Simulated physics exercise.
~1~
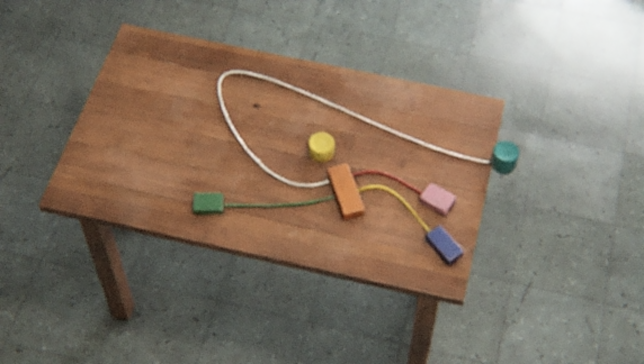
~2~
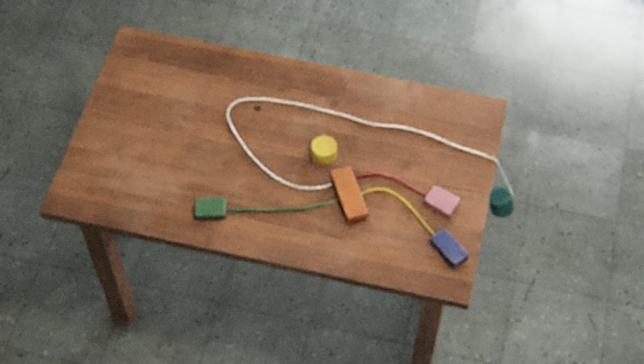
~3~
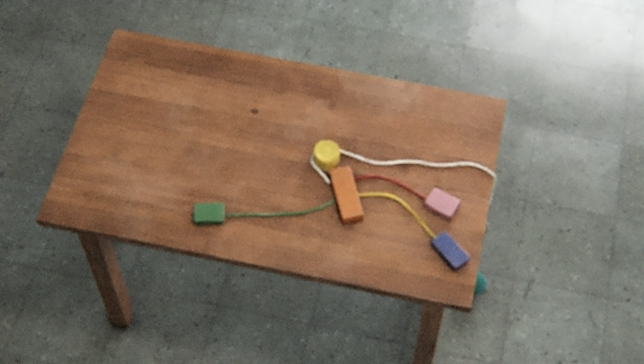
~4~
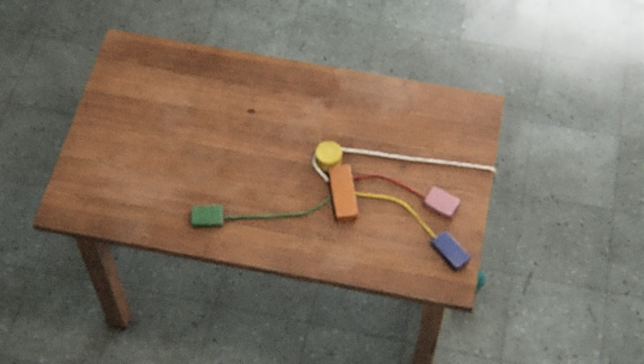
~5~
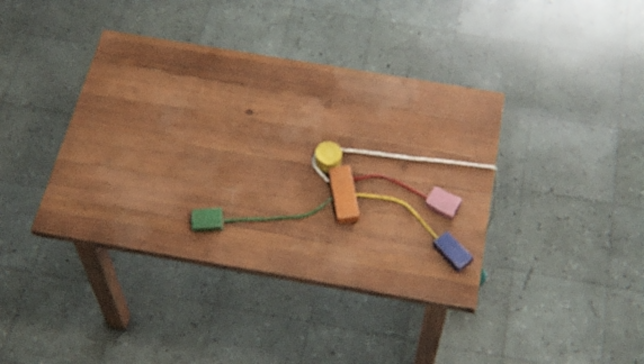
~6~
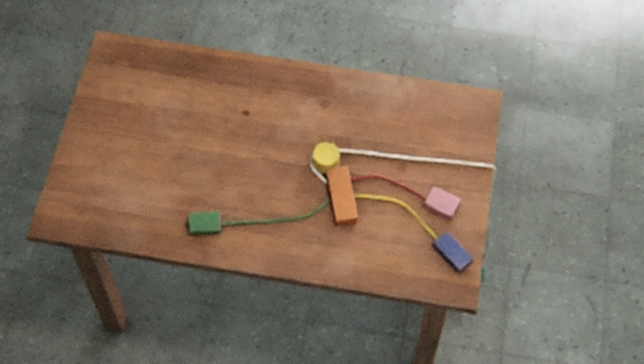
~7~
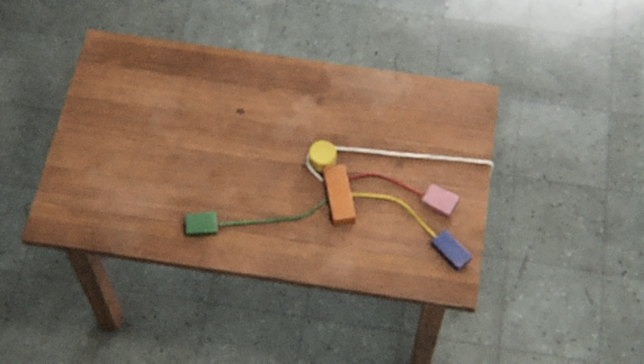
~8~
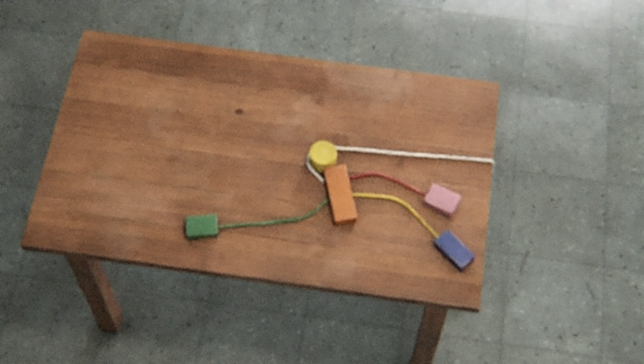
On a wooden table, a teal piece on a white cord dropped over the right edge, pulling the loop tight around a yellow tub until the cord stretched straight and the piece hung out of sight, while the orange strip and other cables stayed put.
